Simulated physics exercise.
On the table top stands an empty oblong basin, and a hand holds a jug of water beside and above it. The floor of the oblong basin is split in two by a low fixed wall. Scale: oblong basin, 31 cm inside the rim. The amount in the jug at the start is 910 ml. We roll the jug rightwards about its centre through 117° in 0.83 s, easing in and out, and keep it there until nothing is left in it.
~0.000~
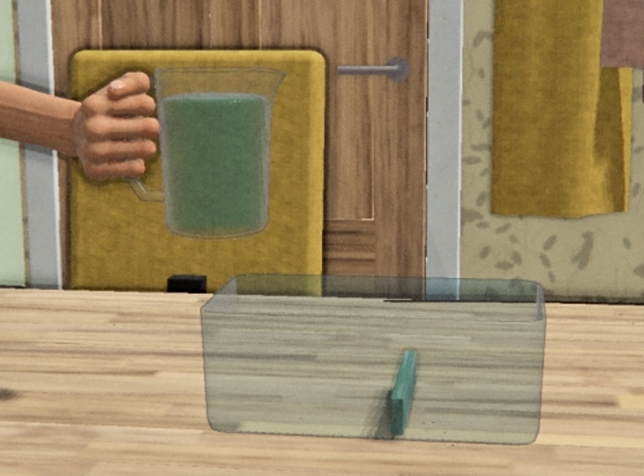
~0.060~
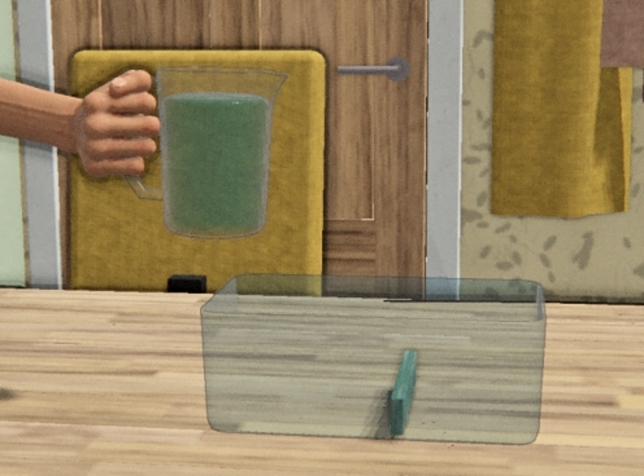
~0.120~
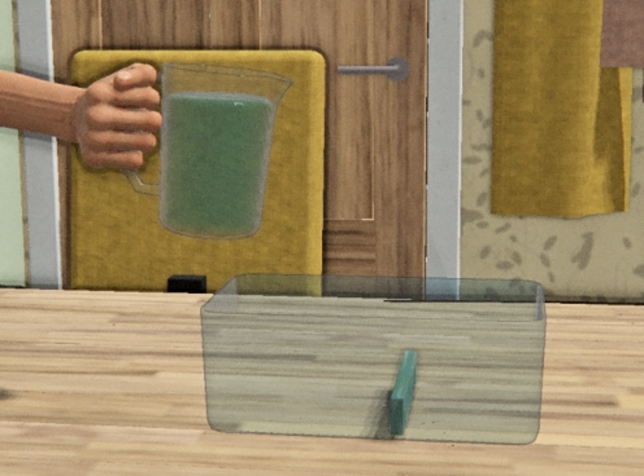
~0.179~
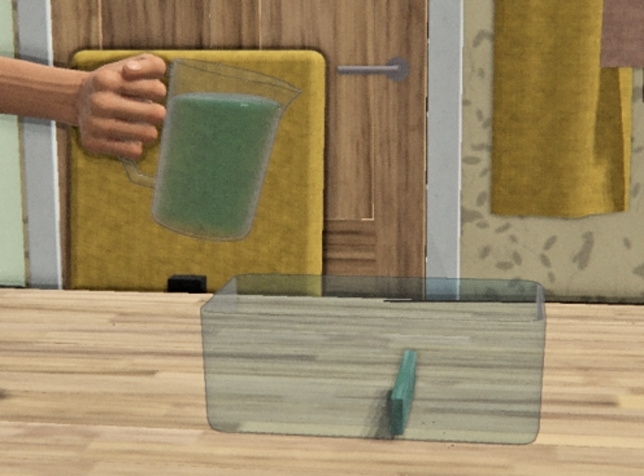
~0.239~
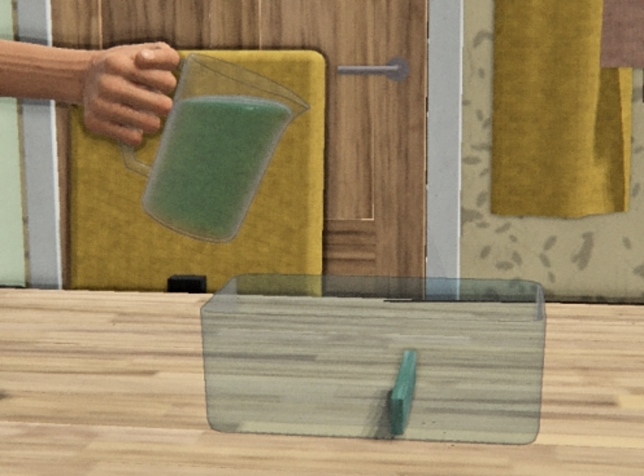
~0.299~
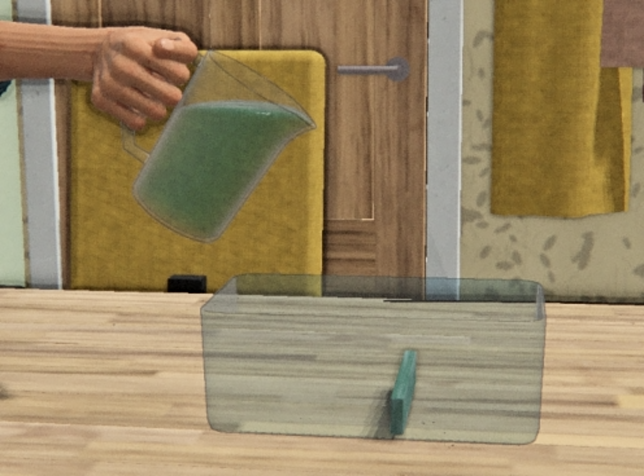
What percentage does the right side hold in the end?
About 15 per cent.
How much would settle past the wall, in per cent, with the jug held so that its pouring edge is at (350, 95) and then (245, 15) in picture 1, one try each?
60 and 10 %.
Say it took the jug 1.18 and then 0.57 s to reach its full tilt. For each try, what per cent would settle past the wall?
First 20, then 15 per cent.
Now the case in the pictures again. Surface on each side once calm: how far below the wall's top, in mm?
Roughly 10 mm on the left side and roughly 28 mm on the right.
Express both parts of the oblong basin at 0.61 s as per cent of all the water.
Near 12 on the left, 3 on the right.
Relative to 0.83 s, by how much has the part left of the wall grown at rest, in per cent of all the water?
10 %.
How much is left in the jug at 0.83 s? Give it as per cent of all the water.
About 12 per cent.
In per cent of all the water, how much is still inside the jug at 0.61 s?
About 64 per cent.
By 0.61 s the tilt is 98° and 63 per cent is still to pour, 13 is left of the wall and 3 right of it.
By 0.83 s the tilt is 117° and 12 per cent is still to pour, 68 is left of the wall and 6 right of it.
By 1.07 s the tilt is 117° and 0 per cent is still to pour, 80 is left of the wall and 11 right of it.
By 1.33 s the tilt is 117° and 0 per cent is still to pour, 78 is left of the wall and 15 right of it.
At rest 78 per cent lies left of the wall, 15 right of it and 7 outside.
